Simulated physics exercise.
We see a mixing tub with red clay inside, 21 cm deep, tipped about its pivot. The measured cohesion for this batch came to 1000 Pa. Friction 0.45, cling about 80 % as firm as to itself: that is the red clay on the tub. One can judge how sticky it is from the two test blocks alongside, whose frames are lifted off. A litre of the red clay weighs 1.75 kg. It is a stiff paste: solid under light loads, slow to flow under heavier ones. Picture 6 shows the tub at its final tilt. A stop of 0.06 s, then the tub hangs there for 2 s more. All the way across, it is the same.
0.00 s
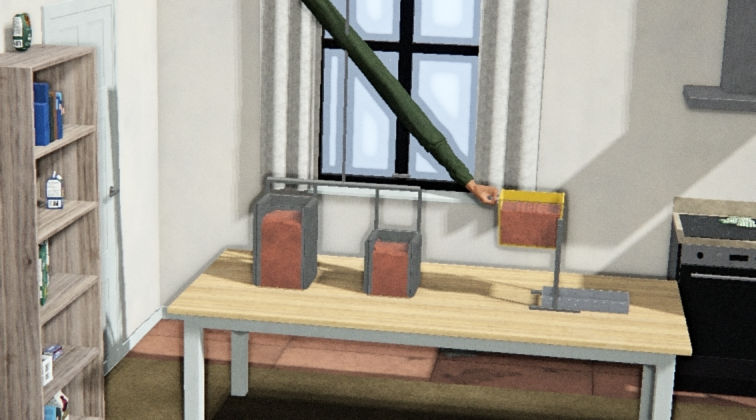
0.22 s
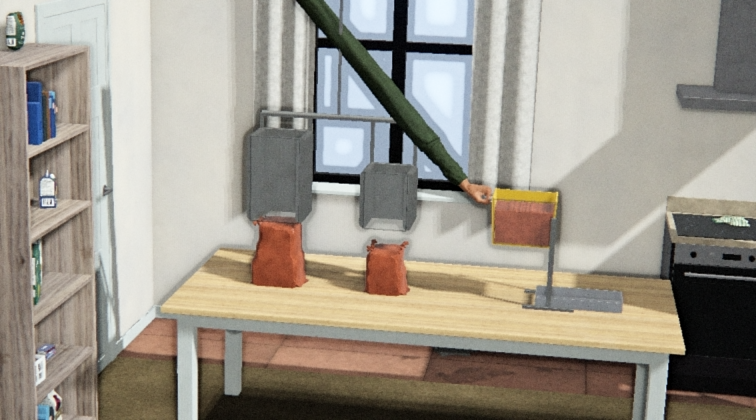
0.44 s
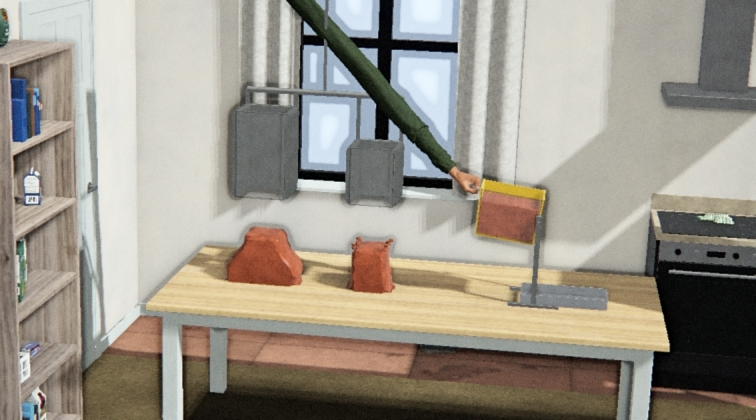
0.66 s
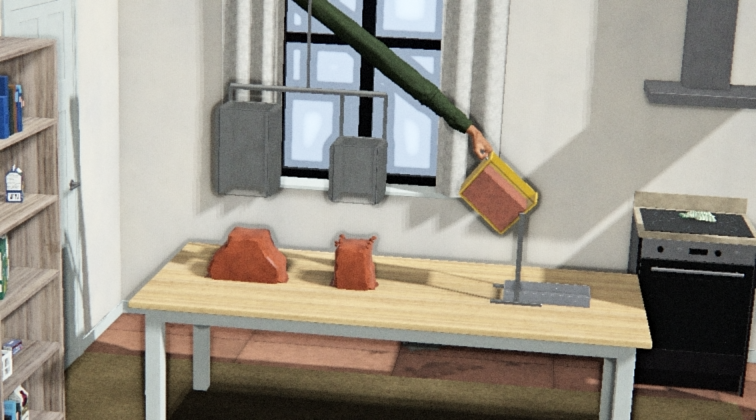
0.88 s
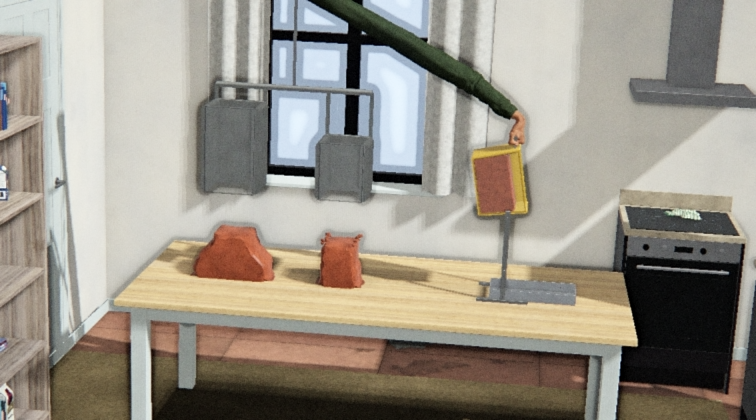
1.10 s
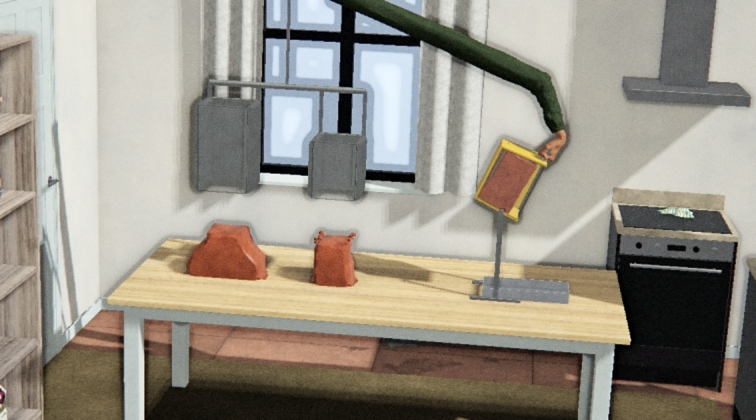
On a table, two red clay blocks slump unevenly, then a hand tips a tub.
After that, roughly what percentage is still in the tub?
Roughly 10 %.
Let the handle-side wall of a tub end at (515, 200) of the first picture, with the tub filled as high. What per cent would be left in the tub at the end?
Remaining in tub at end: Approx. 10 %.
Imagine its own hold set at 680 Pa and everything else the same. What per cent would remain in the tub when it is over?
It would be near 8 %.
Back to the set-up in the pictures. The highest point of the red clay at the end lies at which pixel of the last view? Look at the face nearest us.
Close to pixel (488, 191).
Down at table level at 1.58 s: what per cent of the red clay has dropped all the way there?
70 per cent.
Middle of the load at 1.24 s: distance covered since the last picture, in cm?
Distance: About 9 cm.
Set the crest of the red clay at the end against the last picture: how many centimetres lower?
Roughly 19 cm.
By 1.24 s, the tub is at 113 degrees and holds 75 %.
By 1.41 s, the tub is at 113 degrees and holds 28 %.
By 1.58 s, the tub is at 113 degrees and holds 10 %.
By 1.75 s, the tub is at 113 degrees and holds 10 %.
By 3.10 s, at the end, the tub is at 113 degrees and holds 10 %.
